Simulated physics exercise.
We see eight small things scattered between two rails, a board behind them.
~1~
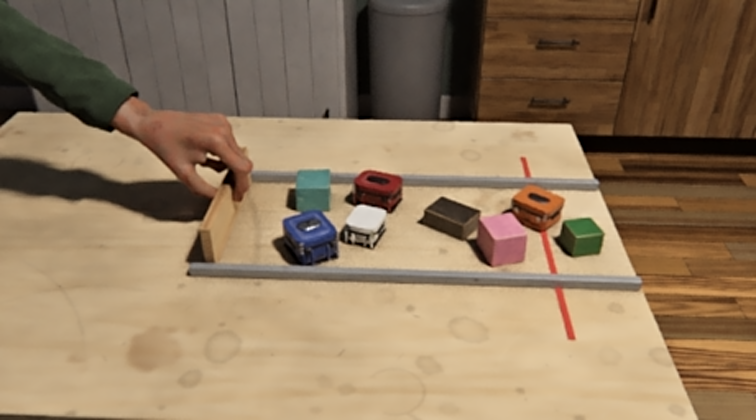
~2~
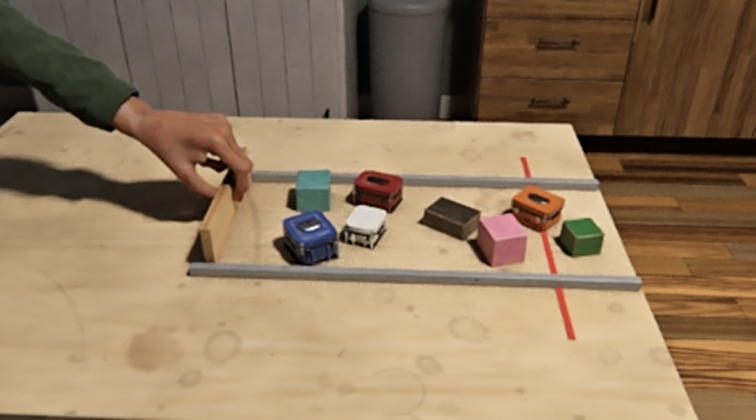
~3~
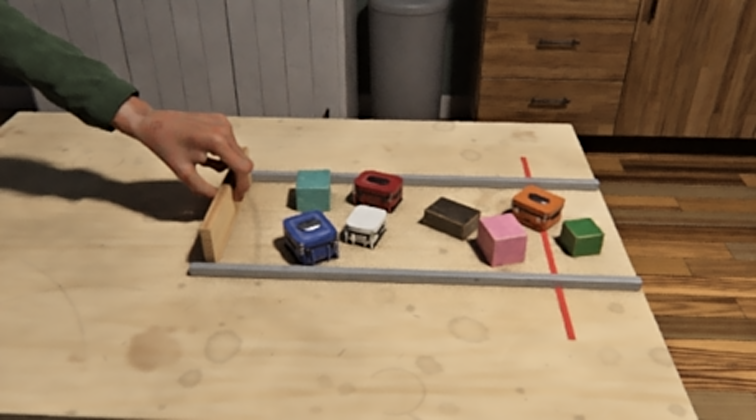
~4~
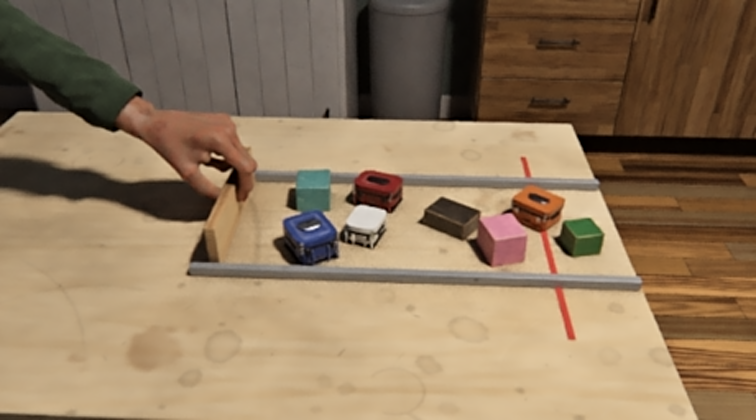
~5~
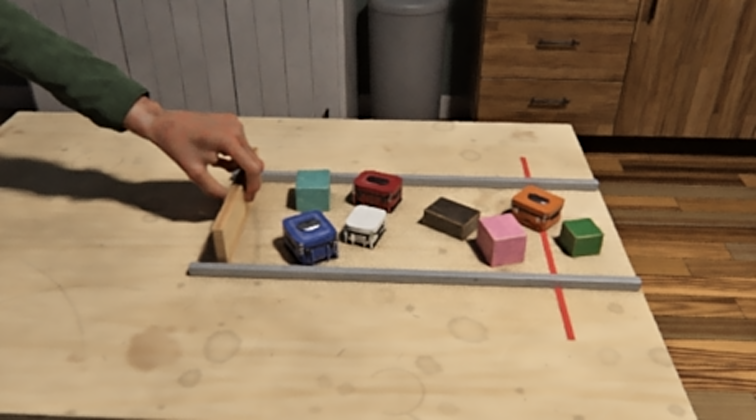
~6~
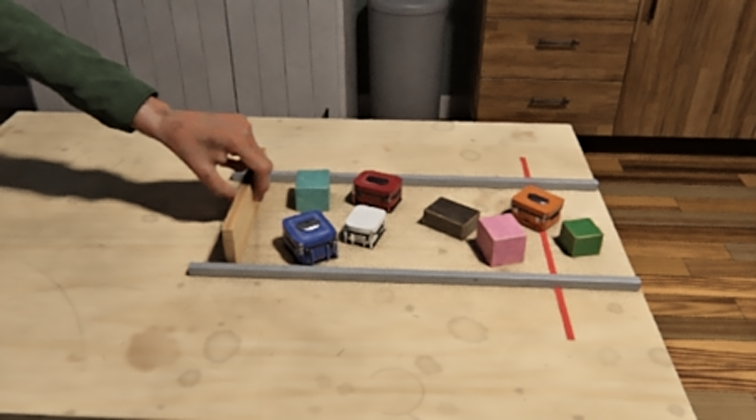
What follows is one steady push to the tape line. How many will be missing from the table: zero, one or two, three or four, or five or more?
Outcome: The number that fall off is one or two.
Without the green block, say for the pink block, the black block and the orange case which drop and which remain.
The pink block holds on, the black block is kept, the orange case goes over.
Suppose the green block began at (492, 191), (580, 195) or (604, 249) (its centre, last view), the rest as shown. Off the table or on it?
The green block drops off; comes down; tumbles off.
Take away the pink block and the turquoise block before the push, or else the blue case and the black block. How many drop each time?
It would be 0 and 0.
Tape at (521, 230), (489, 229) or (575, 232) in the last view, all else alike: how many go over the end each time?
The counts: 0, 0 and 5.
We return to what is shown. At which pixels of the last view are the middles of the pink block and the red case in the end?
First (613, 243), then (590, 192).
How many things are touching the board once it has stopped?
In contact: 3.
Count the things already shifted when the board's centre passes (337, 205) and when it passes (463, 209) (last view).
At the one place 4, at the other 7.
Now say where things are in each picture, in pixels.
The first picture shows green block (582, 237); orange case (537, 209); pink block (502, 239); board (228, 203); tape (543, 231).
The second picture shows orange case (537, 210); board (229, 203).
The third picture shows pink block (502, 240); red case (379, 191).
The fourth picture shows green block (582, 237); white case (366, 227).
The fifth picture shows orange case (537, 210); blue case (310, 238).
The sixth picture shows green block (581, 238); orange case (536, 210); pink block (501, 240); board (248, 203); tape (542, 231).
A little later, none off yet; green block at rest near (581, 238); orange case at rest near (536, 210); pink block at rest near (501, 240).
Next, none off yet; green block at rest near (581, 238); orange case moving near (544, 210); pink block shifted a little near (516, 243).
When it is over, the number that fall off is one or two; down, orange case and green block.
